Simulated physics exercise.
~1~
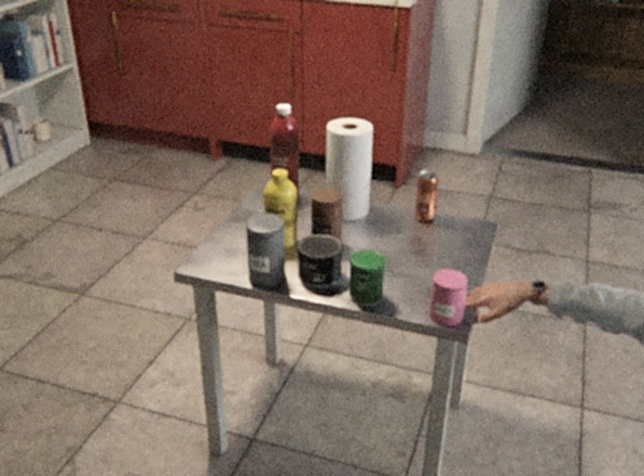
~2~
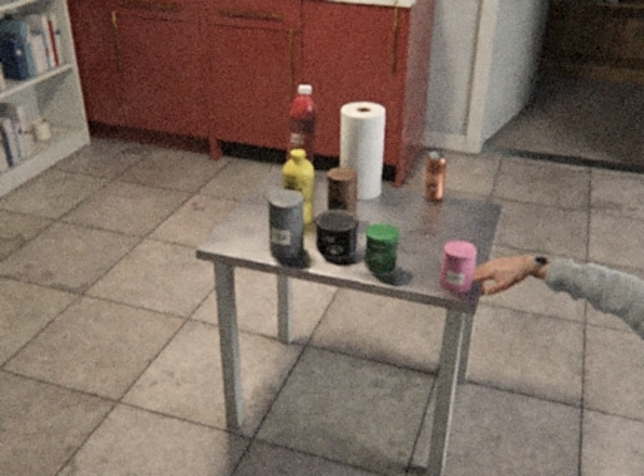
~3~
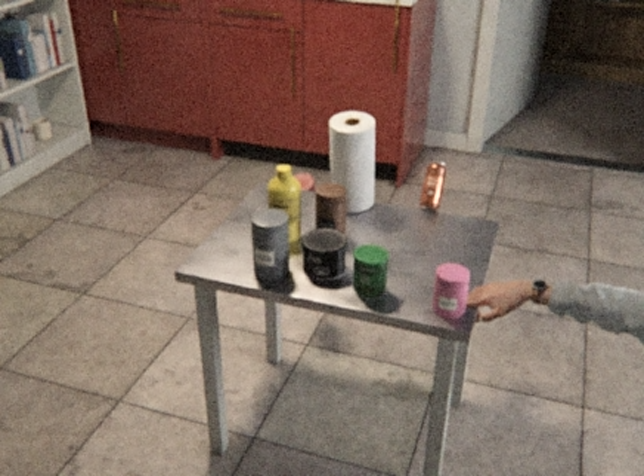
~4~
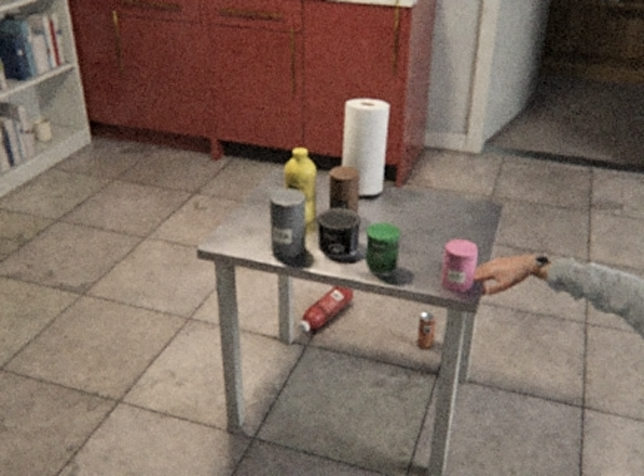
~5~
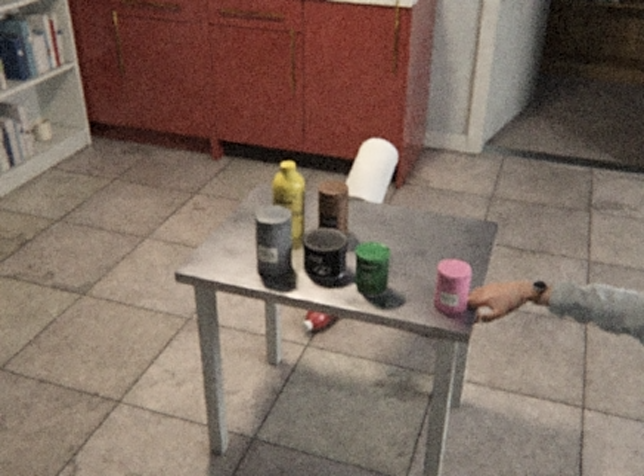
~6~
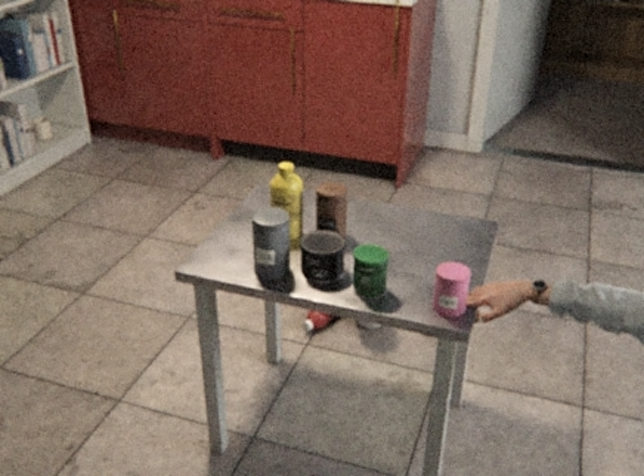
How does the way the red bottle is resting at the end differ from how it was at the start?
At the start the red bottle stands upright on the table near its far edge. By the end it is lying on its side on the floor.
The clip opens on a small metal-legged table crowded with bottles, jars, tins and a white roll, with a hand at its right edge by the pink jar. The table shifts a short way back, and the red bottle leans. As it comes forward again, the red bottle drops behind the far edge and the orange can tilts. The table goes back once more, with both now on the floor beneath. On its next return the white roll topples off the back. In the end, six items still stand on the table, and the red bottle lies on the tiles.
